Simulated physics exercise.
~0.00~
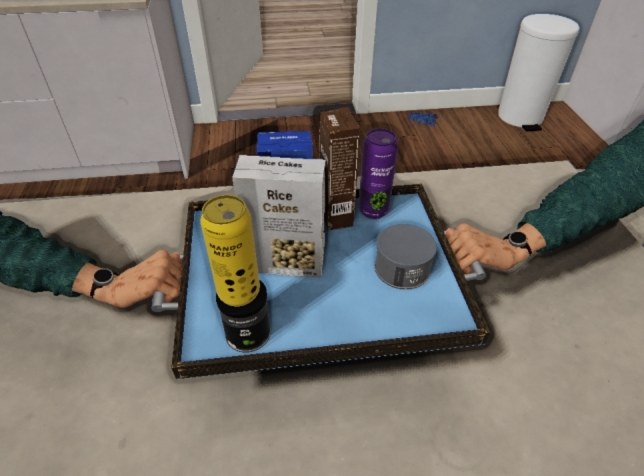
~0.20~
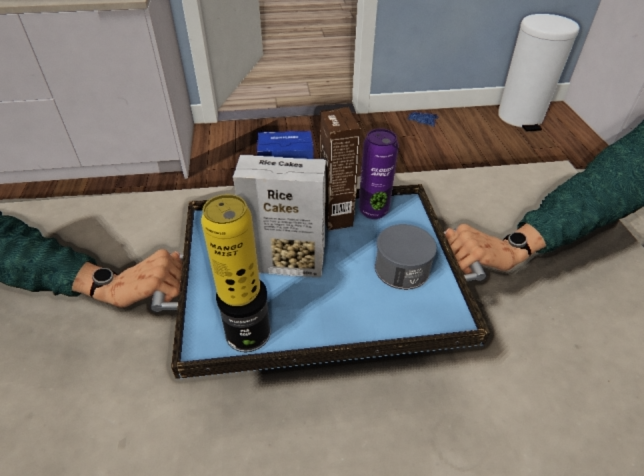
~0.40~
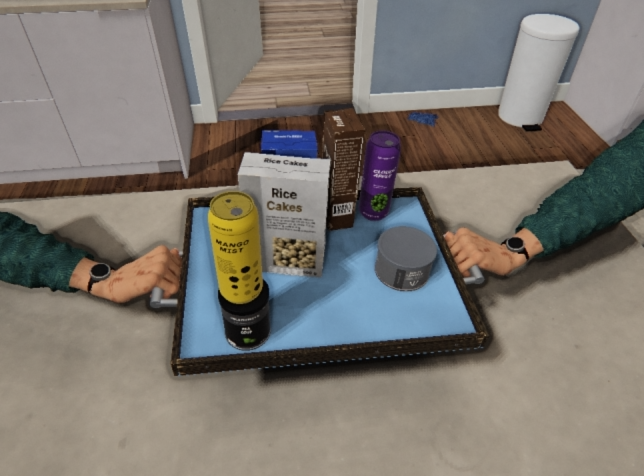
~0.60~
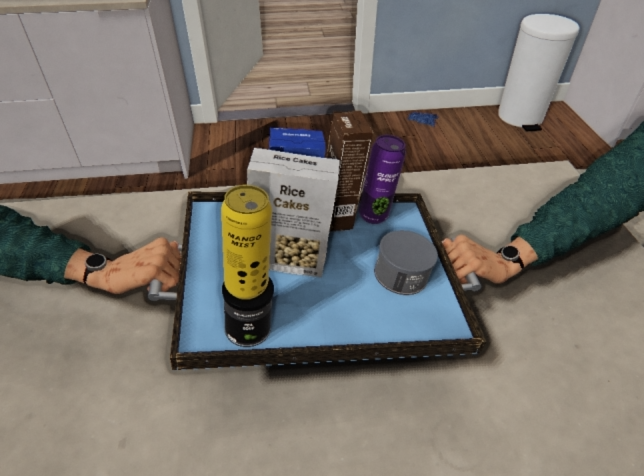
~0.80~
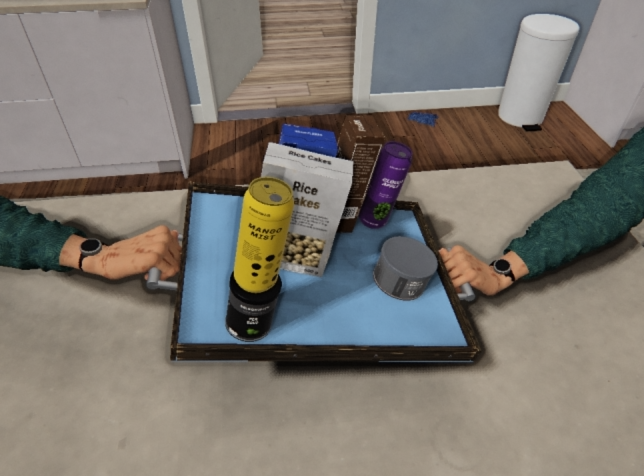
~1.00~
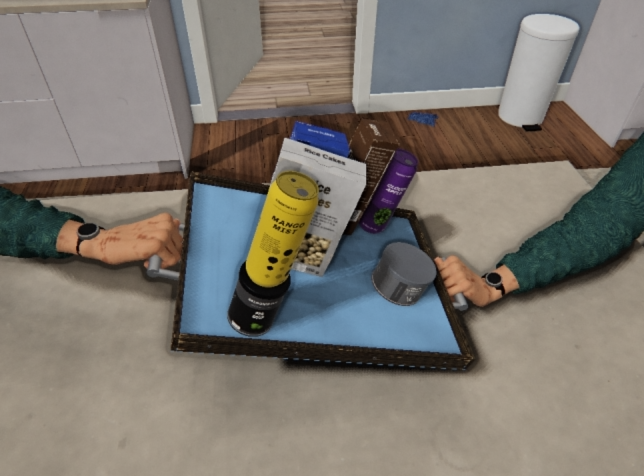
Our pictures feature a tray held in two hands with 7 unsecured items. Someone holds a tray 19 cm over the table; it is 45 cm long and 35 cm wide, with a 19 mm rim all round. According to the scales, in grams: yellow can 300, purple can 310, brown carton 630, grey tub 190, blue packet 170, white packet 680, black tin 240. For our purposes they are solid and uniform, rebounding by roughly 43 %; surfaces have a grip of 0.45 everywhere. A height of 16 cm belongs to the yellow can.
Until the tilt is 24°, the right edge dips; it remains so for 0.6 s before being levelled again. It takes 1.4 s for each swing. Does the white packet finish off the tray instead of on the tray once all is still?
No, it stays on the tray.
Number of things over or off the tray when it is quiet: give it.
4.
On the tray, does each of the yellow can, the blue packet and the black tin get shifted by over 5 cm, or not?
First, the yellow can is moved away; second, the blue packet stays in its position; third, the black tin is moved away.
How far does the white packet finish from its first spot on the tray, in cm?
Displacement: Approx. 2 cm.
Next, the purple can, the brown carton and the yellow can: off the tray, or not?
Once it all settles, the purple can leaves its surface, the brown carton leaves its surface and the yellow can stays on its surface.
After 1.40 s, tilt 24°, right edge down; purple can now off the tray; brown carton on its side; yellow can tipped 45° from how it sat.
After 1.60 s, tilt 24°, right edge down; brown carton now off the tray; yellow can on its side; black tin on its side.
After 2.70 s, tilt 15°, right edge down; white packet slid 2 cm near (314, 215); yellow can on its side; black tin on its side.
At rest (4.0 s), off the tray, purple can and brown carton; tipped over on the tray, yellow can and black tin; the other 3 in place, give or take 5 cm. Seen from the same camera at the end, white packet near (298, 219).
